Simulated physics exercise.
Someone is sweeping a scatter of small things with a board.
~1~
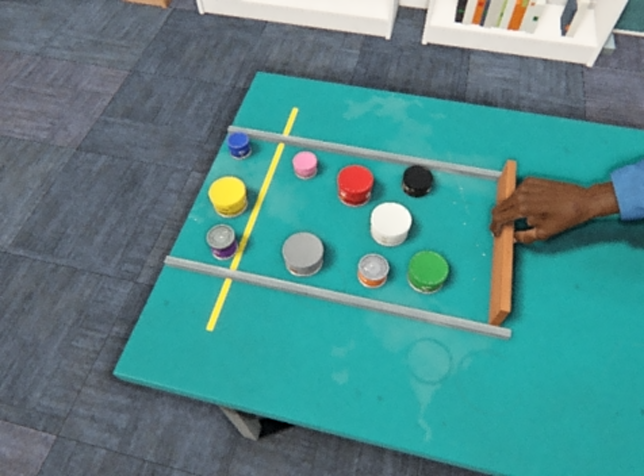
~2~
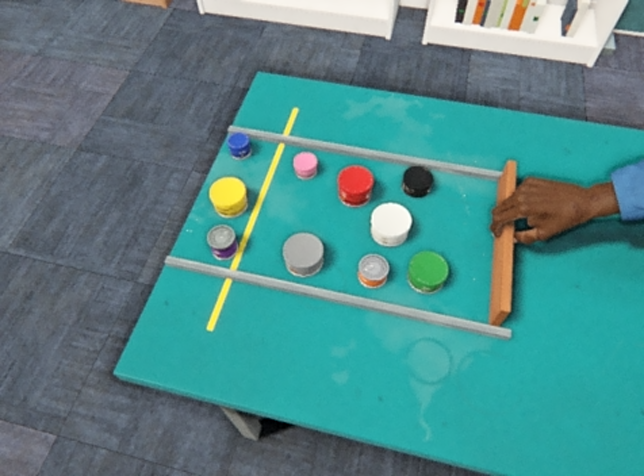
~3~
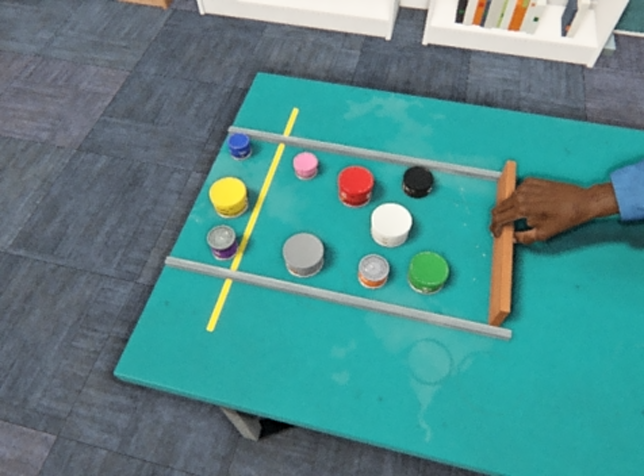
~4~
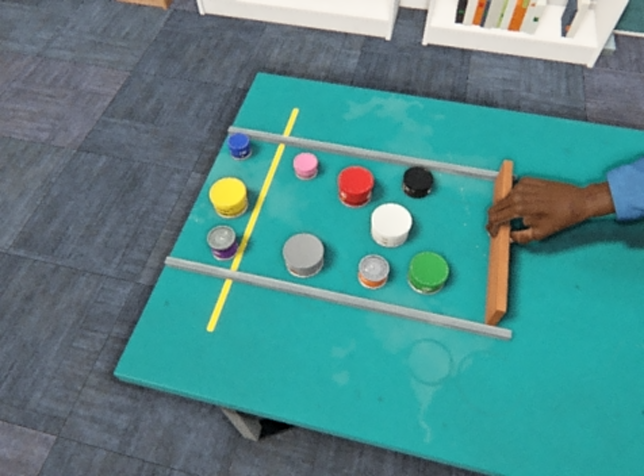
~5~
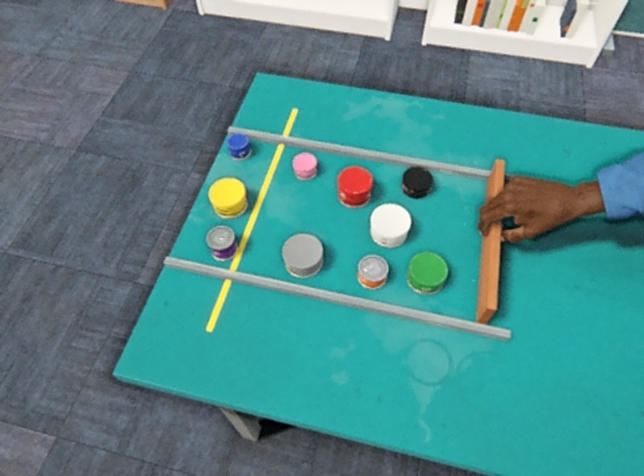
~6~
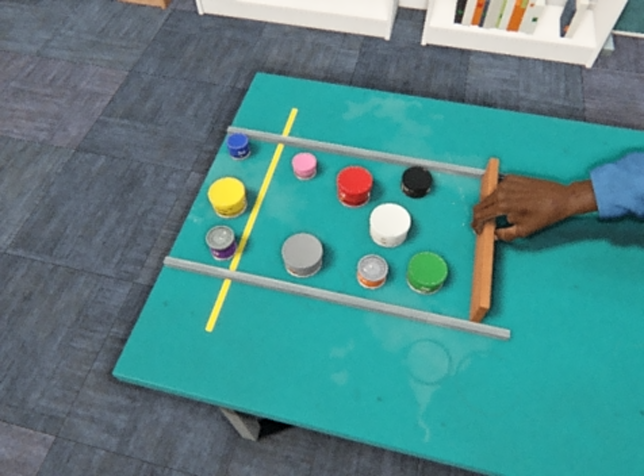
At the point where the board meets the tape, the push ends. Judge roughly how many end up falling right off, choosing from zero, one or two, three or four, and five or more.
It is one or two.
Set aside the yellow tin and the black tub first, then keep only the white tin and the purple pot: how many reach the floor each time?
You'd count 1 the first time and 0 the second time.
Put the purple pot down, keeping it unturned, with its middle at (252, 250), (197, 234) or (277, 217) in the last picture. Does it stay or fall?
Going through them in order, it ends up falling, it ends up falling, and it keeps its spot.
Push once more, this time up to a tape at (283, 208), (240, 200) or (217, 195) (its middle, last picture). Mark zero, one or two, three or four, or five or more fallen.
For each place: Not one; 3 or 4; five or over.
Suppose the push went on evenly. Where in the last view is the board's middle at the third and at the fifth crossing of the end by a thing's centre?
(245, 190) and (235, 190).
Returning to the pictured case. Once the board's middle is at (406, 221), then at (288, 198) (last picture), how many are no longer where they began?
Counting first: 4, next 8.
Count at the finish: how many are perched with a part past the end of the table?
That adds up to 2.
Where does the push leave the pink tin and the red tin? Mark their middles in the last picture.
Final centres, first then second: (239, 155), (251, 170).
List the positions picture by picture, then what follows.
The first frame shows blue tin (239, 146); yellow tin (229, 198); purple pot (223, 243); board (503, 238); tape (259, 203).
The second frame shows yellow tin (229, 198); orange tin (373, 272).
The third frame shows purple pot (223, 243); board (503, 239).
The fourth frame shows blue tin (240, 147); black tub (417, 183).
The fifth frame shows yellow tin (229, 199); pink tin (305, 167).
The sixth frame shows blue tin (238, 147); yellow tin (228, 198); purple pot (222, 244); board (485, 236); tape (258, 203).
Soon after, none off yet; blue tin at rest near (238, 147); yellow tin at rest near (228, 198); purple pot at rest near (222, 244).
In the end, the number that fall off is one or two; gone, purple pot.
